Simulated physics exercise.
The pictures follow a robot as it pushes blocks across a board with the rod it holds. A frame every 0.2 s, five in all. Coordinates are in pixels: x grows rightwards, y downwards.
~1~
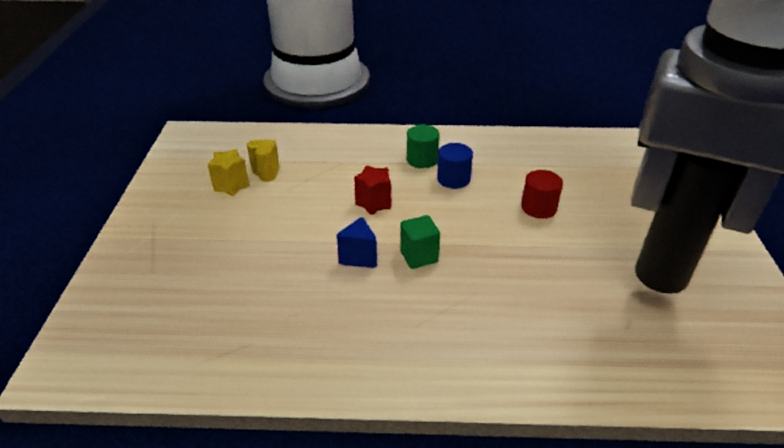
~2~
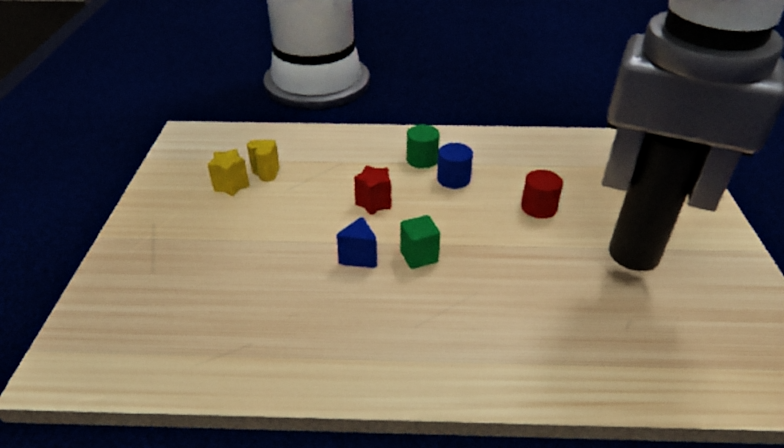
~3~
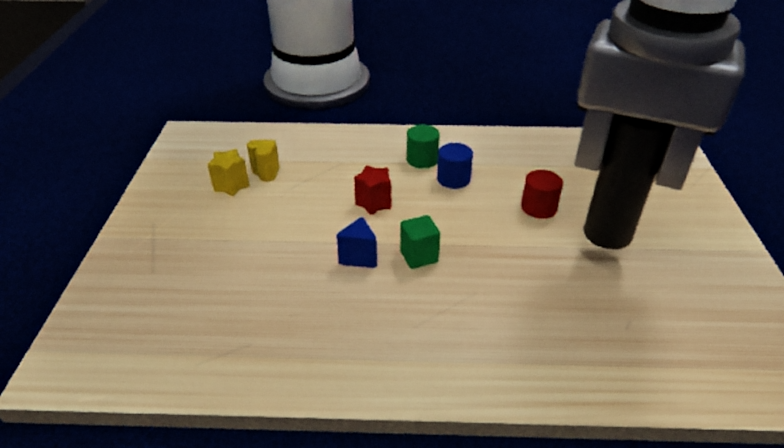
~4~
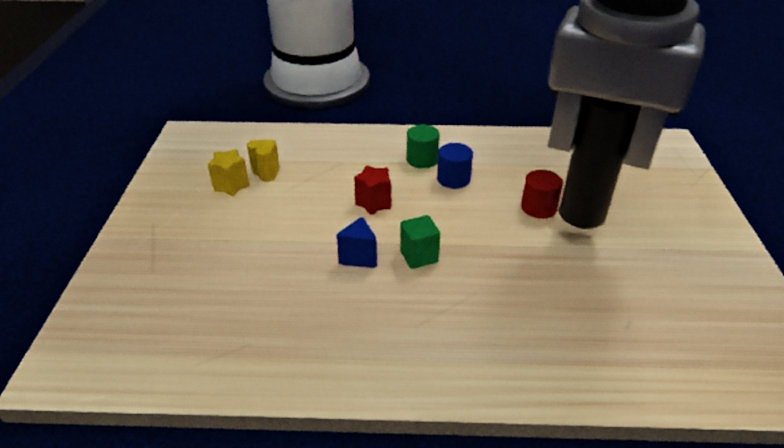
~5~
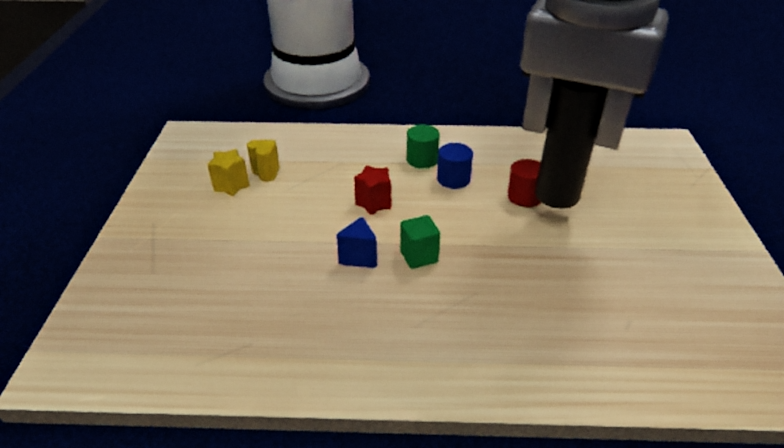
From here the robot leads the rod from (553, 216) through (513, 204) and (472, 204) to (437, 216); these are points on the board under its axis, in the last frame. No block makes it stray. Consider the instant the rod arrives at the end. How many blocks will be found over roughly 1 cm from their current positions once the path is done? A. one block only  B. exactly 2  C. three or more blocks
Correct choice: A.
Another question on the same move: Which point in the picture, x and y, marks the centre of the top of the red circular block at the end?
Its top face will be centred at roughly (491, 152).
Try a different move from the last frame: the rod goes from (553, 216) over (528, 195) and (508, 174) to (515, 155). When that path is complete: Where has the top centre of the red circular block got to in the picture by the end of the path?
Close to (480, 129).
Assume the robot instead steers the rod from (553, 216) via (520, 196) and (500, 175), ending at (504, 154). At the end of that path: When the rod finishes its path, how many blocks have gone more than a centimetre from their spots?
Moved: 1.
The first path, step by step. One third of the way, rod (515, 183); red circular block (501, 154).
Two thirds of the way, rod (473, 183); red circular block (491, 152).
At the end, rod (438, 195); blue circular block unmoved; red circular block (491, 152).
